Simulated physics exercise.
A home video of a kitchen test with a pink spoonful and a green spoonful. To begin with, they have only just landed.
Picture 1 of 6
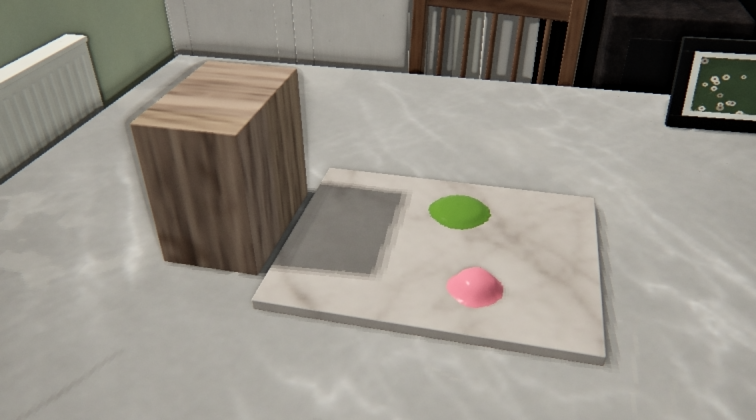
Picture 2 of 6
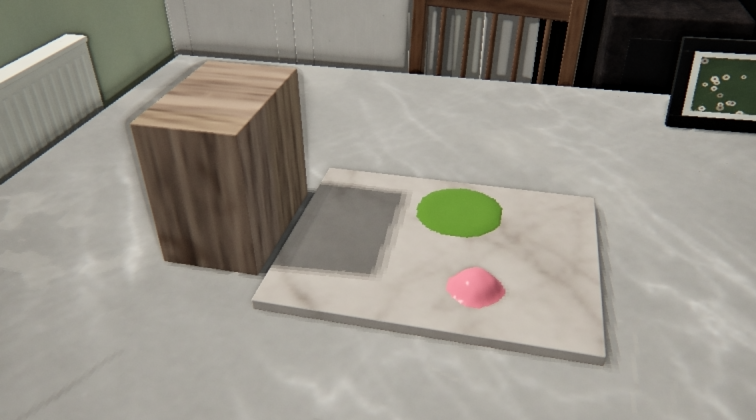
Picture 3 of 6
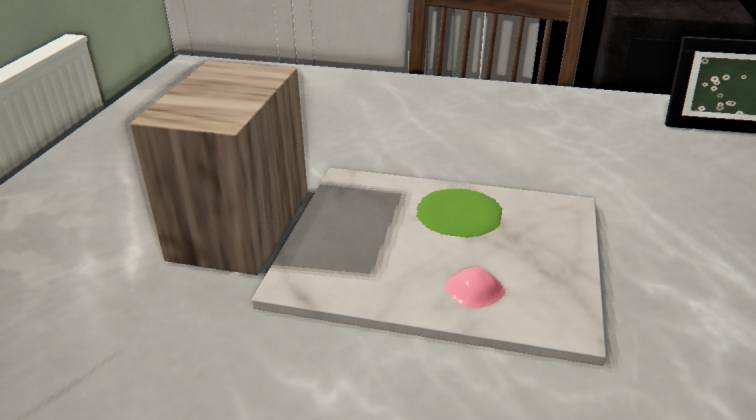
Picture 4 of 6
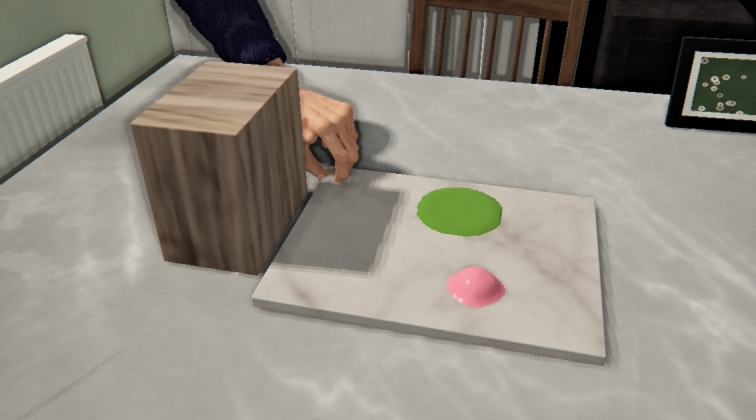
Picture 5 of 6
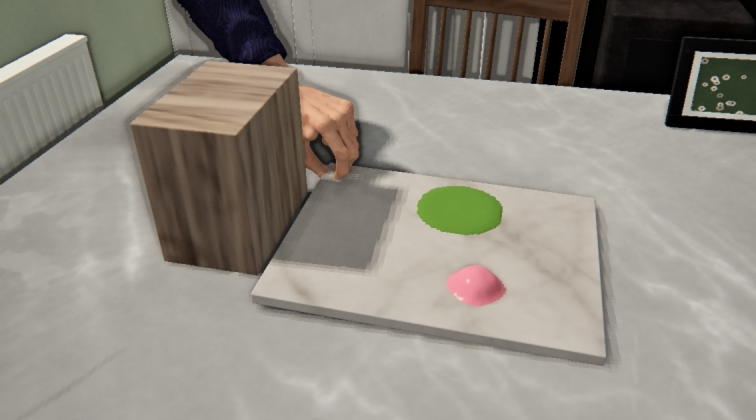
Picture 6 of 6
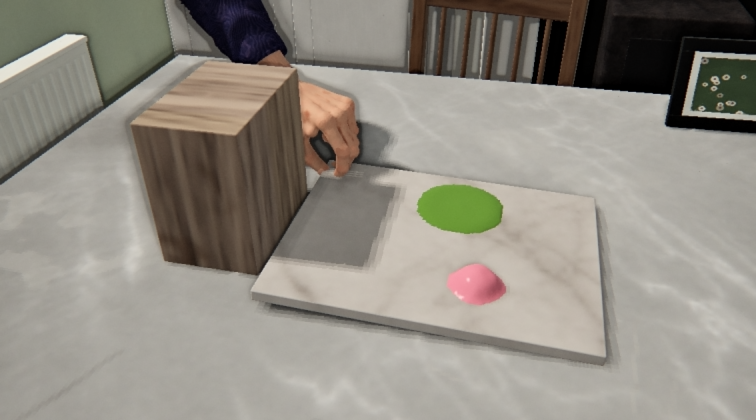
A green spoonful spread out thin on a chopping board while the pink one stayed heaped, then a hand reached in behind the wooden block and slightly raised the board's left end.
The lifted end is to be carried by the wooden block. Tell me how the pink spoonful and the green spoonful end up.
It turns out the pink spoonful hangs on and the green spoonful drops off.
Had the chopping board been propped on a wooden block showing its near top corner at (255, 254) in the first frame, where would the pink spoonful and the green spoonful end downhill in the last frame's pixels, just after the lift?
First about (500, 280), second about (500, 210).
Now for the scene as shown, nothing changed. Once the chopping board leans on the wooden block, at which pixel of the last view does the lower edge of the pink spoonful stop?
Once everything stops, that point is close to (532, 253).
A moment on, slope about 33°; the pink spoonful has not moved; the green spoonful has crept down a long way.
Further on, the pink spoonful has not moved; the green spoonful is dripping off the low end.
When it is over, slope about 33°; the pink spoonful has not moved; the green spoonful is dripping off the low end.
